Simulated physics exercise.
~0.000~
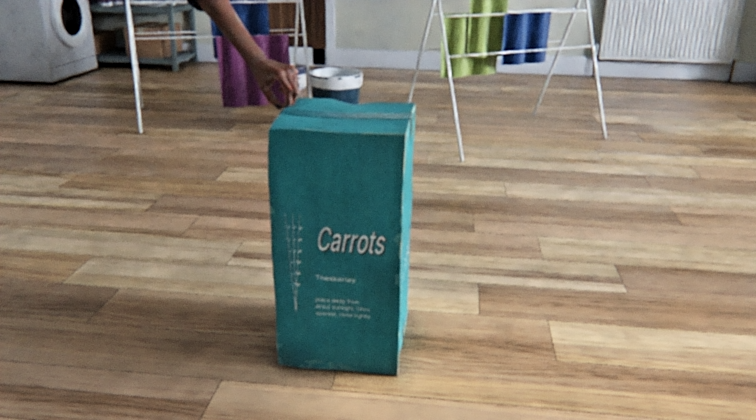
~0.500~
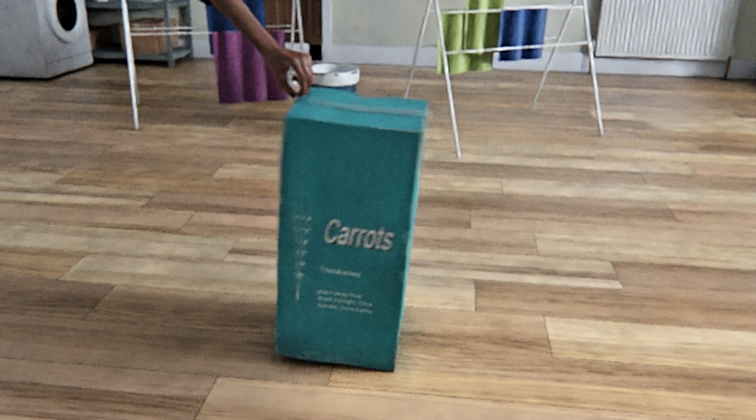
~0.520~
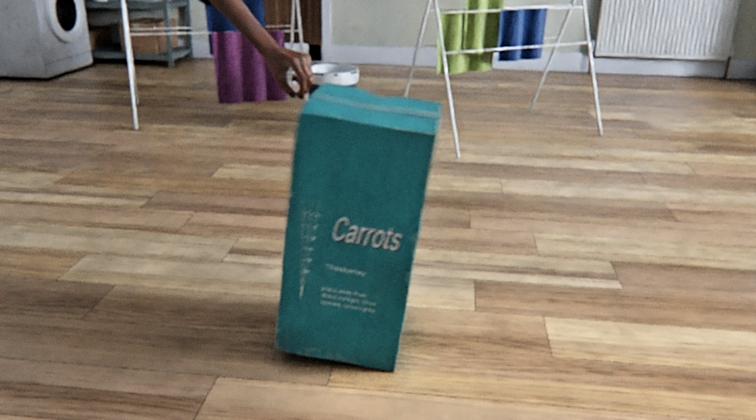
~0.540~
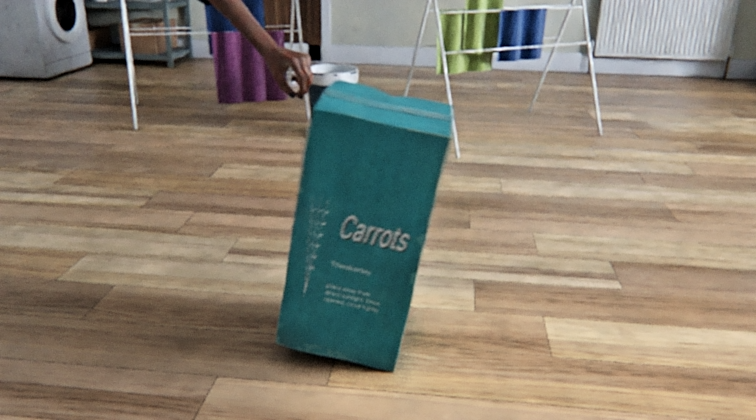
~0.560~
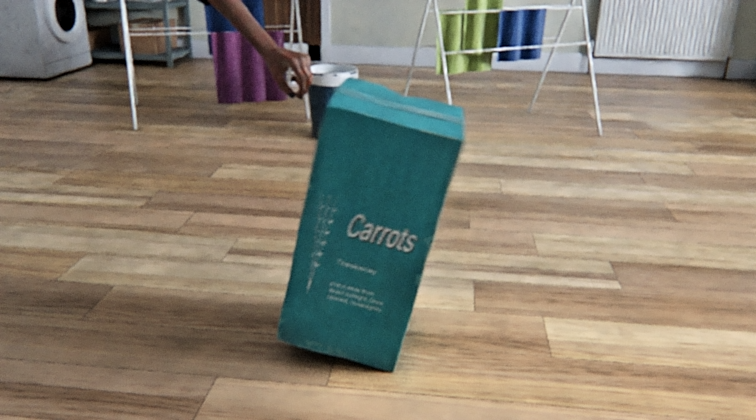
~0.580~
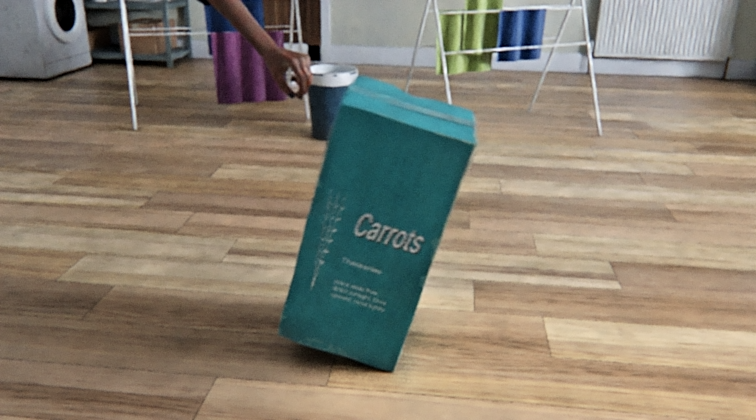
A turquoise box tilts steadily to the right after a hand pushes its top.
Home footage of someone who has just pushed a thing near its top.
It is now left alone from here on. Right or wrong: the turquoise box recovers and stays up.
Wrong.
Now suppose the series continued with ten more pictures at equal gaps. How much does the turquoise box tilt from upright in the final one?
By then it would lean 35° from upright.
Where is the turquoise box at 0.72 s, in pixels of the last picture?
(412, 222).
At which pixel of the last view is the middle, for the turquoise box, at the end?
It comes to rest at about (525, 297) in the last picture.
By 0.72 s, turquoise box 30° off upright near (412, 222).
By 0.90 s, turquoise box 52° off upright near (462, 237).
By 1.00 s, turquoise box 70° off upright near (498, 262).
When it is over (1.5 s), the turquoise box goes down on its side, near (524, 298).
